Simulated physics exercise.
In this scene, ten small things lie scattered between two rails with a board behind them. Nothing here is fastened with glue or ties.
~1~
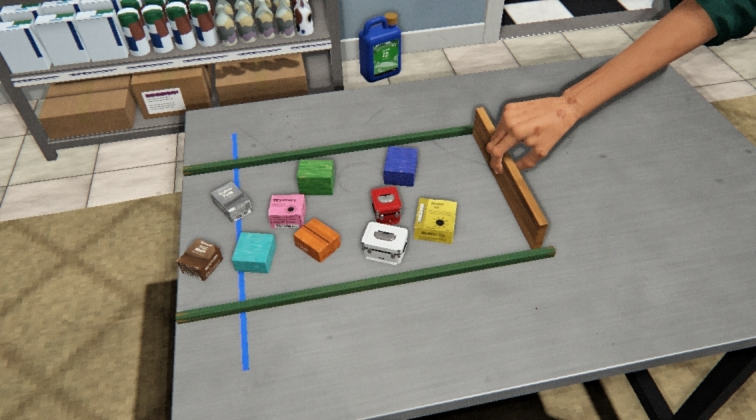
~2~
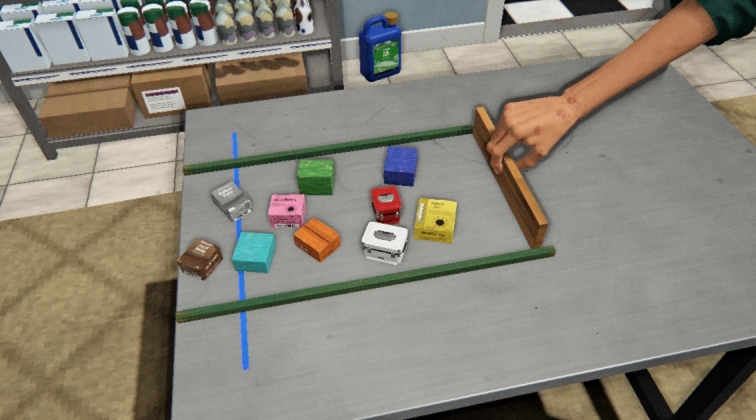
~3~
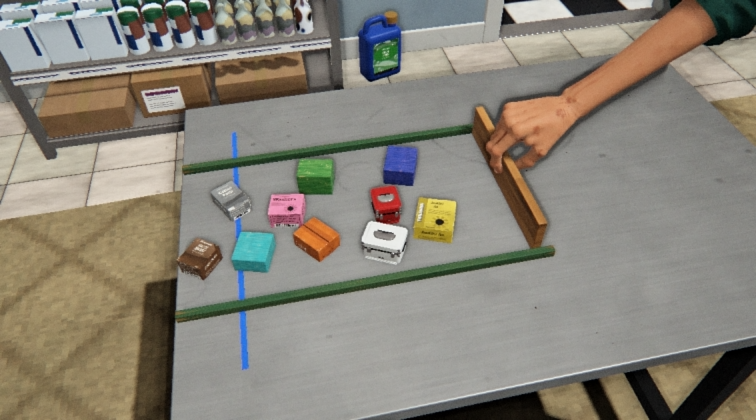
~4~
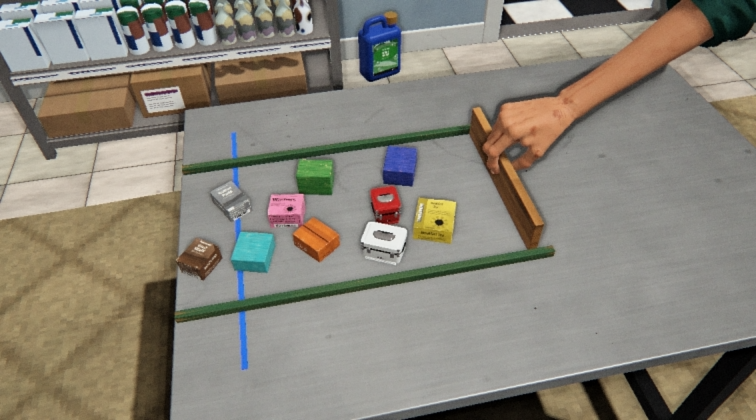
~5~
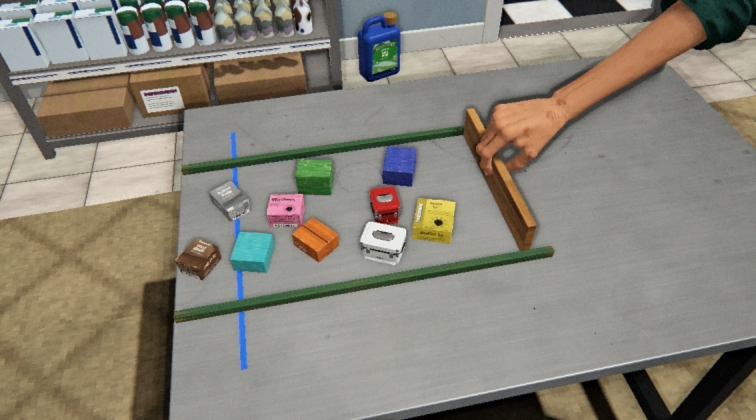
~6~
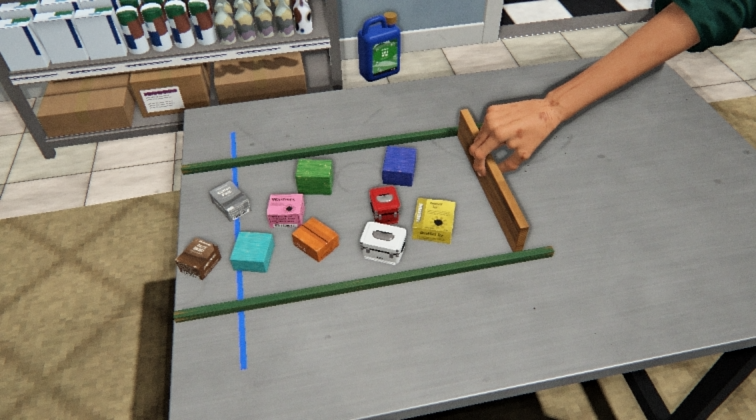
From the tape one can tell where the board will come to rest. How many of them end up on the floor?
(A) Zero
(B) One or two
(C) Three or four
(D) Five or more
Three or four (C).
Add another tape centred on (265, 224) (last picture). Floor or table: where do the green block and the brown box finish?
Green block - safe; brown box - gone.
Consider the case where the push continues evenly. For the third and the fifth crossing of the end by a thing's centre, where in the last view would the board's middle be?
It sits near (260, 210), and then near (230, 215).
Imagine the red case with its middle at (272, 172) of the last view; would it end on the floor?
From that start, the object then is safe.
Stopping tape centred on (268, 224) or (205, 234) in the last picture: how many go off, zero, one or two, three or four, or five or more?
Taken in order, that's one or two and then five or more down.
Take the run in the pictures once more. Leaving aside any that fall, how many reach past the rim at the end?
That'd be 3.
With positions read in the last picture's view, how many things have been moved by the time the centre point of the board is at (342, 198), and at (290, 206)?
First 6, then 10.
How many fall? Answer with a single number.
The number that fall is 3.
Soon after, none off yet; brown box at rest near (199, 259); grey box at rest near (230, 201); turquoise block at rest near (253, 252).
After that, none off yet; brown box at rest near (199, 259); grey box at rest near (230, 201); turquoise block at rest near (252, 252).
And then, none off yet; brown box tilting well over near (156, 289); grey box displaced about its own width near (192, 206); turquoise block displaced well along near (188, 263).
In the end, the number that fall off is three or four; gone, turquoise block, grey box and brown box.
